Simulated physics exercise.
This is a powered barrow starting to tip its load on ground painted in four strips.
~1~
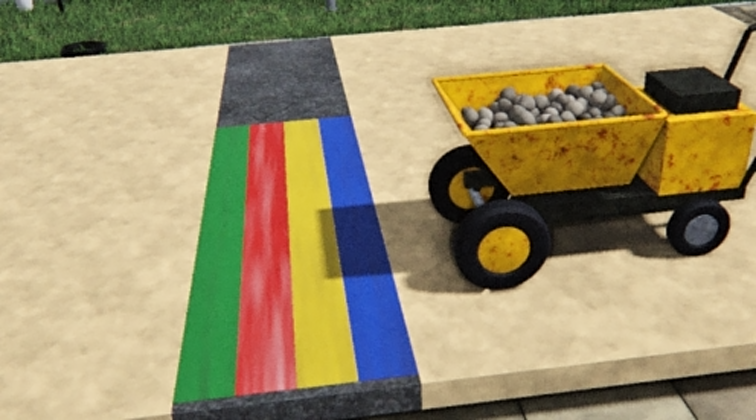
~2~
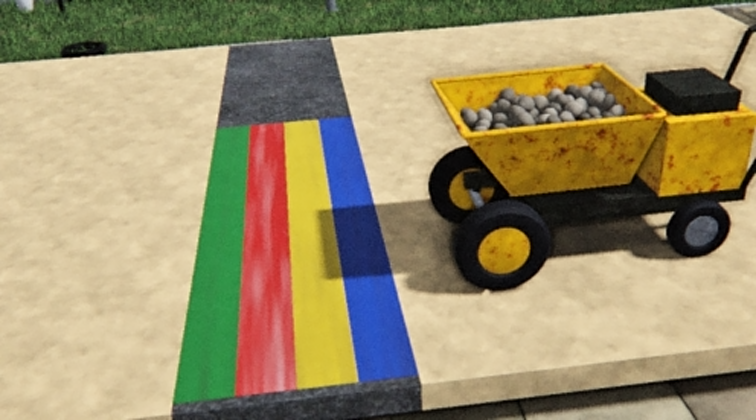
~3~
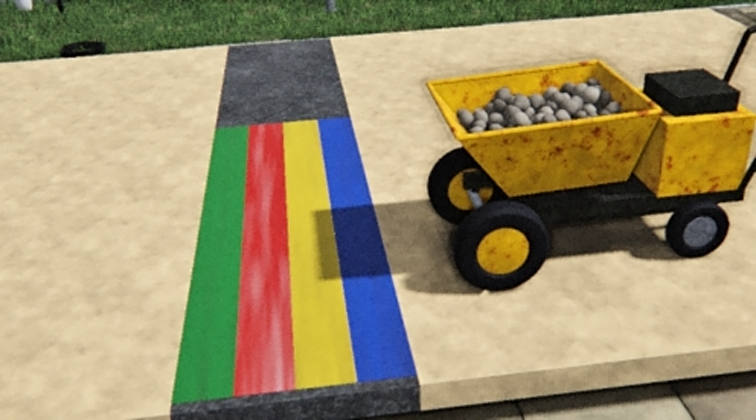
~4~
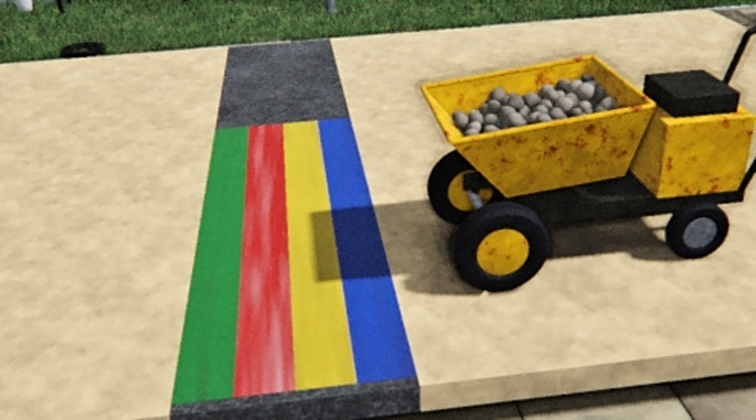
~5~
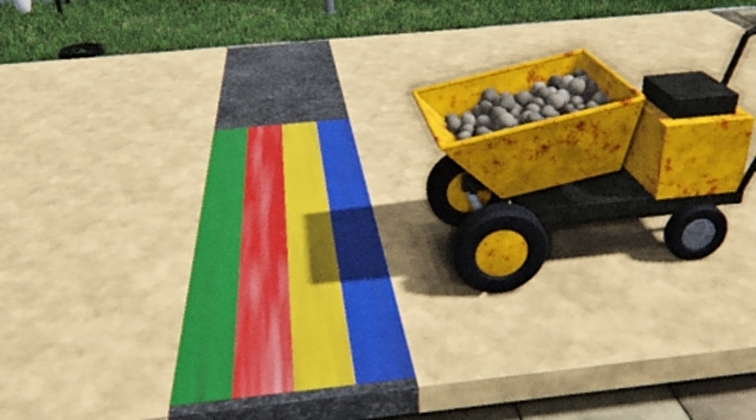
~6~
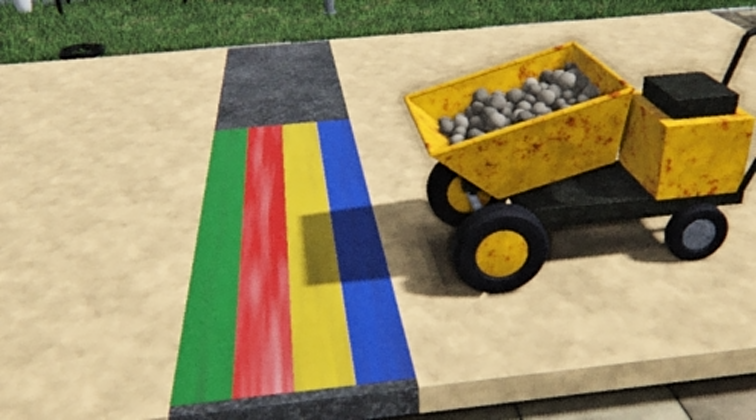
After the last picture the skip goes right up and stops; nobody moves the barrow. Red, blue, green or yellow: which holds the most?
The heap favours the yellow strip.
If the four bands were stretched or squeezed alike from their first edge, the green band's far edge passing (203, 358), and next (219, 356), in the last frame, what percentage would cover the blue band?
About 20 and 20 per cent.
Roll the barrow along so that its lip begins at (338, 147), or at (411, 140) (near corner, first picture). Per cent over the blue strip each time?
Roughly 0 per cent, and 0 per cent.
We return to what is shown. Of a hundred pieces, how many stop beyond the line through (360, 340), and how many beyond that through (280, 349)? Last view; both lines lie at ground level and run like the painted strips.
First some 80, then 30 per cent.
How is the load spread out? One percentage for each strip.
About: Blue strip 25, yellow strip 35, red strip 25, green strip 10 per cent.
Shortly afterwards, skip tipped well over; the whole lot in the skip.
Next, skip tipped steeply; the bulk in the skip; a little over the blue strip; a little over the yellow strip.
Some moments later, skip tipped right over; a little in the skip; near a quarter over the blue strip; near a third over the yellow strip; near a quarter over the red strip; a little over the green strip; only a few off the paint.
In the end, skip tipped right over; near a quarter over the blue strip; near a third over the yellow strip; near a quarter over the red strip; a little over the green strip; a little off the paint.
